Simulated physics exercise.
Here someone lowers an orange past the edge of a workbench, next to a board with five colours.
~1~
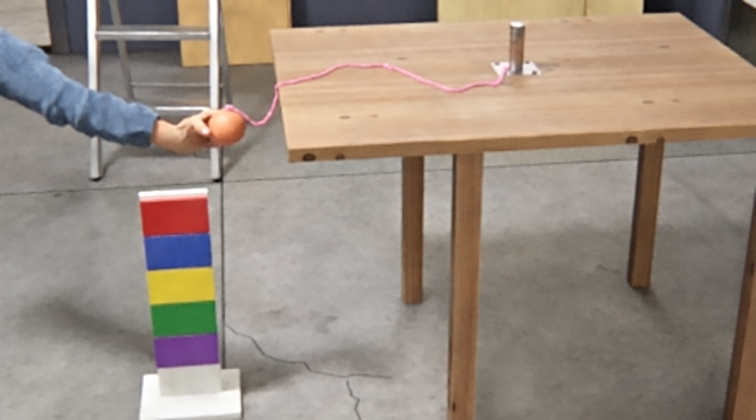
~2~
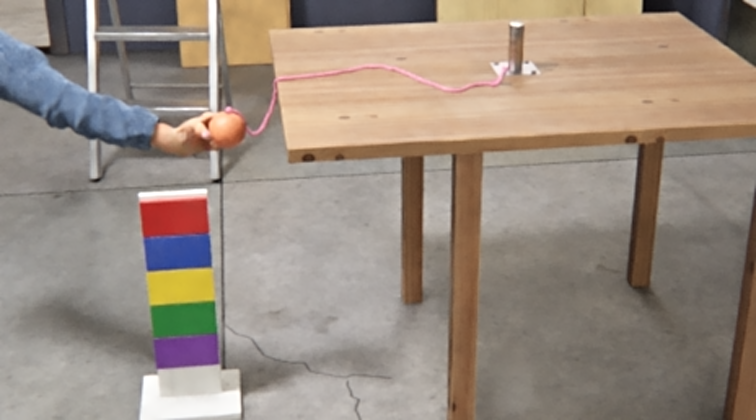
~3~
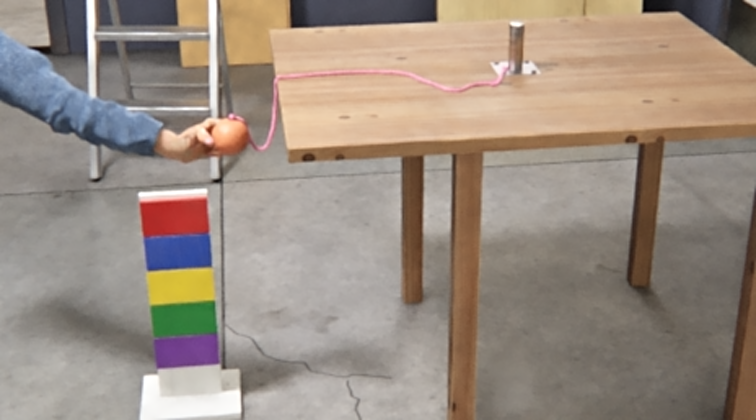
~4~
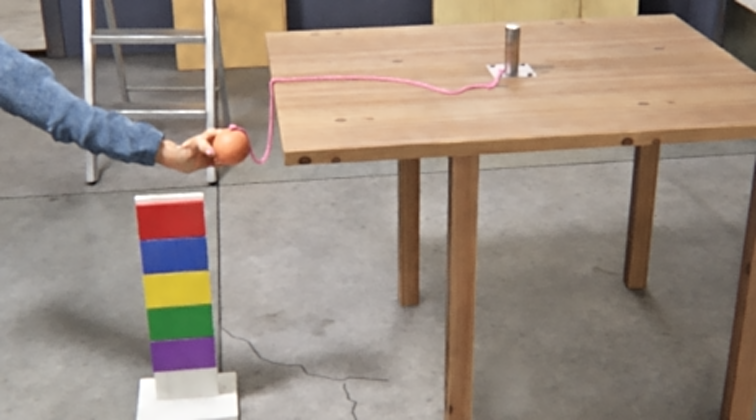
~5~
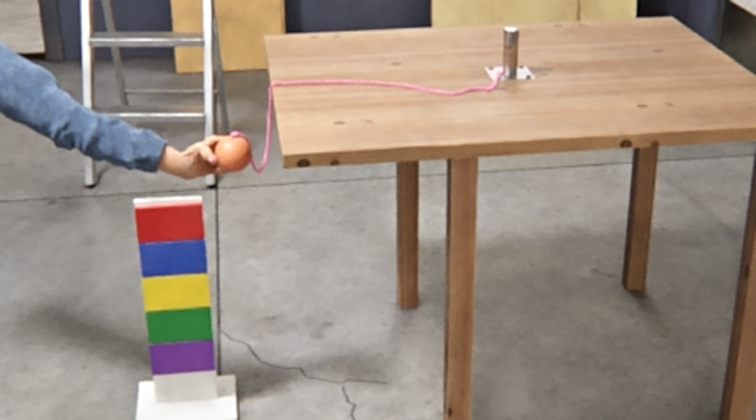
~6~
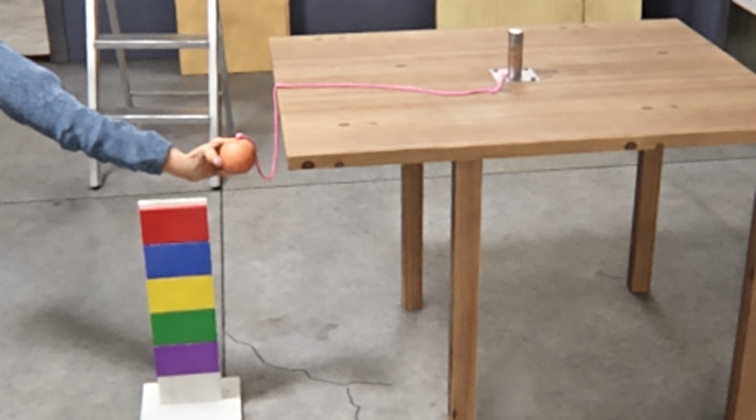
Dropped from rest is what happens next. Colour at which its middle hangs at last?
The green one.
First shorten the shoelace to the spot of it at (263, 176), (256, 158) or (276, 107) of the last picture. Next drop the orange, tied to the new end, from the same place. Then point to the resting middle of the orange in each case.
In order, roughly (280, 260), (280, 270) and (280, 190).
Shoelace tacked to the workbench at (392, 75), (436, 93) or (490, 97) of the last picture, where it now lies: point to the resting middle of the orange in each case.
The three spots are (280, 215), (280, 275) and (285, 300), in that order.
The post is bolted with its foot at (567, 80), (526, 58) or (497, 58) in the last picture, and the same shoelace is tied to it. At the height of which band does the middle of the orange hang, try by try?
Taking them in turn: Yellow; yellow; green.
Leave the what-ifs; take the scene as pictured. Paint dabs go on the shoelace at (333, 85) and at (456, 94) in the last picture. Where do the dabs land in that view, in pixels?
First: (277, 93). Second: (400, 81).
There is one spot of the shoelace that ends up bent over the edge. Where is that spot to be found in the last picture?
(333, 85).
Soon after, orange near (255, 316); level with green.
After that, orange near (318, 292); level with green.
And then, orange near (268, 308); level with green.
In the end, orange near (292, 304); level with green. Its centre hangs level with the green band.
